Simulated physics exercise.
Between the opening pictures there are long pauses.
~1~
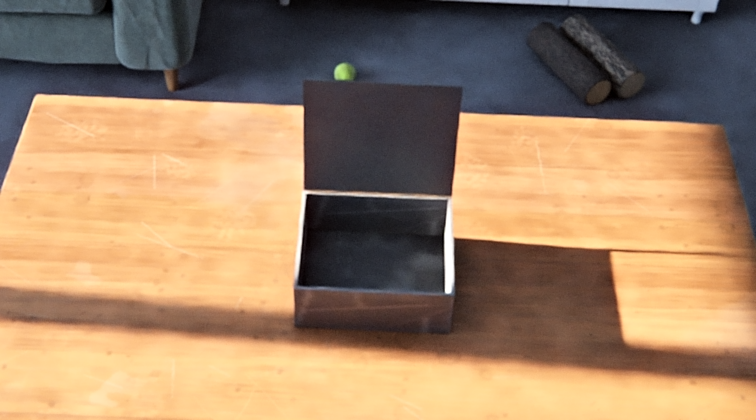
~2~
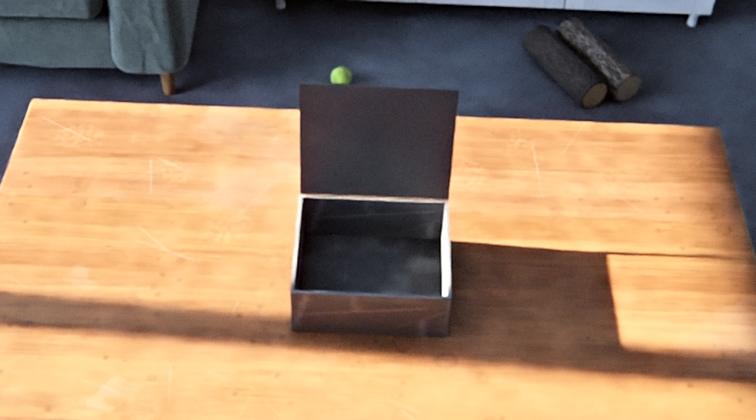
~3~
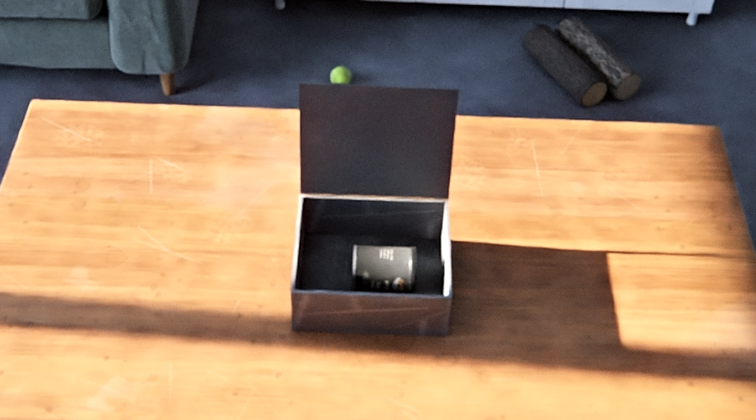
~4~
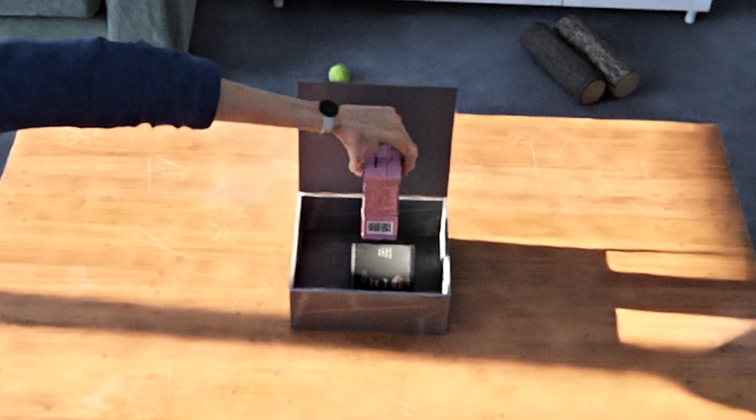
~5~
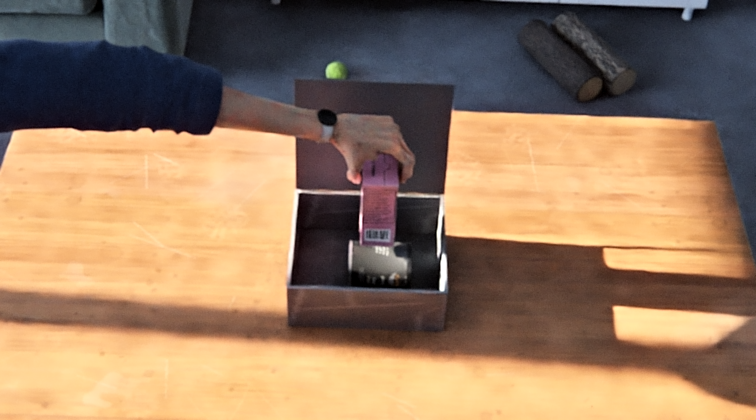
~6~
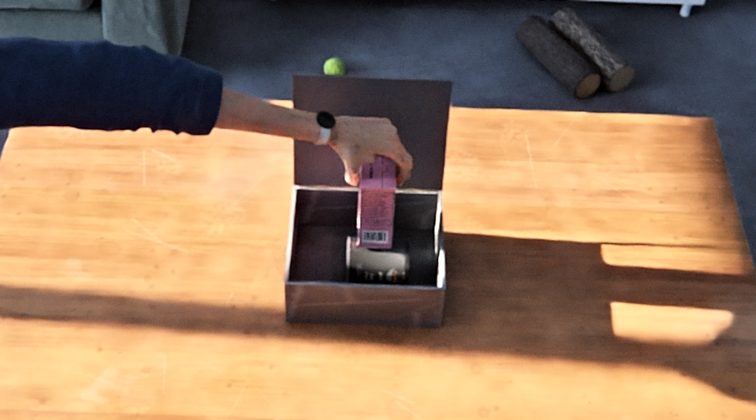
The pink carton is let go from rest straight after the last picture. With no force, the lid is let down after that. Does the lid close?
The lid is going to stand open.
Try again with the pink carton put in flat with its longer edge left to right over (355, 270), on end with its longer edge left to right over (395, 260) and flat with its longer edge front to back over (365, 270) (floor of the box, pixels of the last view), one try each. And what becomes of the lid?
First, it shuts flat; second, it is held up; third, it is held up.
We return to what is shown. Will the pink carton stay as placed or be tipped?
Simply put, the pink carton gets tilted.
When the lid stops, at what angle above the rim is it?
The lid sits around 80° above the rim.
Then, 0.30 s after the last picture, pink carton tipped 45° from how it was near (376, 206); black tin rolled a little.
Then, 0.50 s after the last picture, pink carton tipped 47° from how it was near (375, 218); black tin rolled about its own width.
At rest, lid 80° above the rim; tipped over in the box, pink carton; moved from the start, black tin. Seen from the same camera at the end, pink carton near (375, 219).
